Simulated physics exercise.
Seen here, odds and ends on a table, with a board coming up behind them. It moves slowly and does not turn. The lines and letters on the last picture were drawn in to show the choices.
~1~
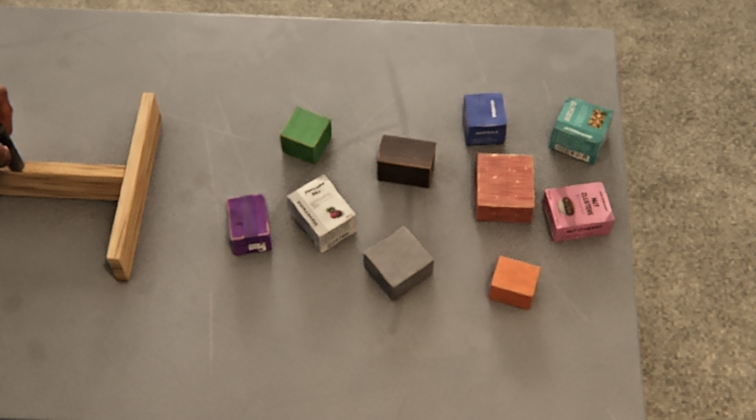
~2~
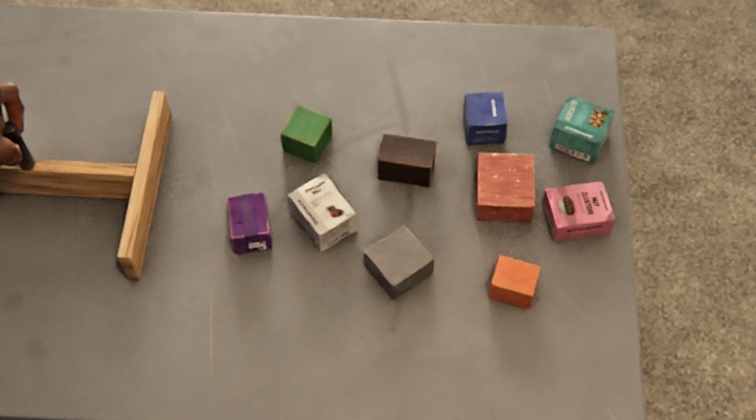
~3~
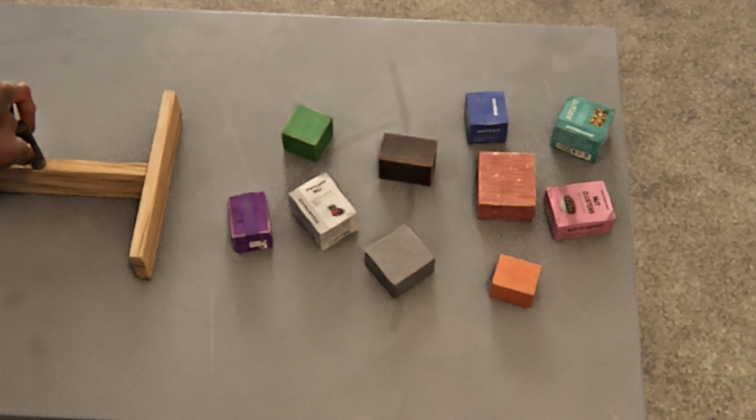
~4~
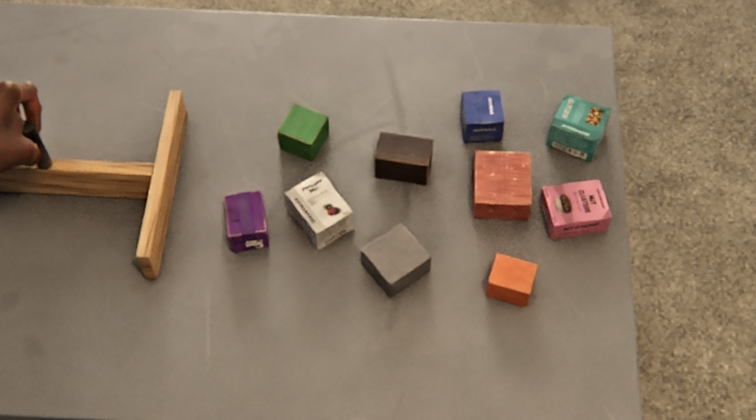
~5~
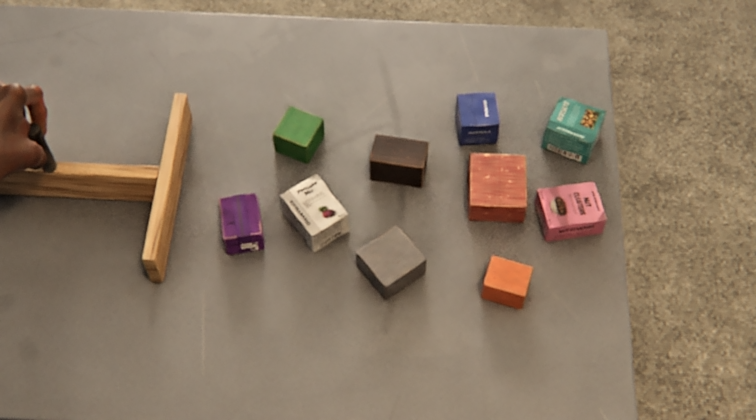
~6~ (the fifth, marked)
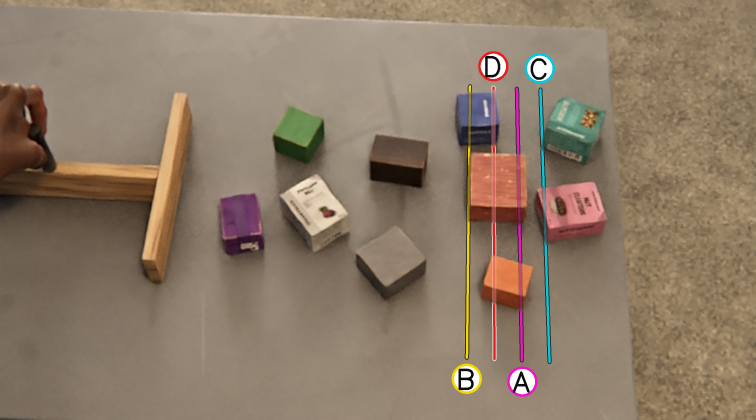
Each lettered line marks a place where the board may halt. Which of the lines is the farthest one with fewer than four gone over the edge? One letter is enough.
C.
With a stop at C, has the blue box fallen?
No.
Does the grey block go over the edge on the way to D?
By then, no.
On the marked copy, A at (519, 214); B at (469, 211); C at (545, 215); D at (494, 213).
With C. Early on, board (299, 179); grey block (396, 265); green block (333, 136).
Further on, board (437, 185); pink packet (600, 209); red block (537, 179).
At the end, board (545, 190); turquoise packet over the edge; pink packet over the edge; two fallen.
As for the rest, A is within the limit but short; B is within the limit but short; D is within the limit but short.
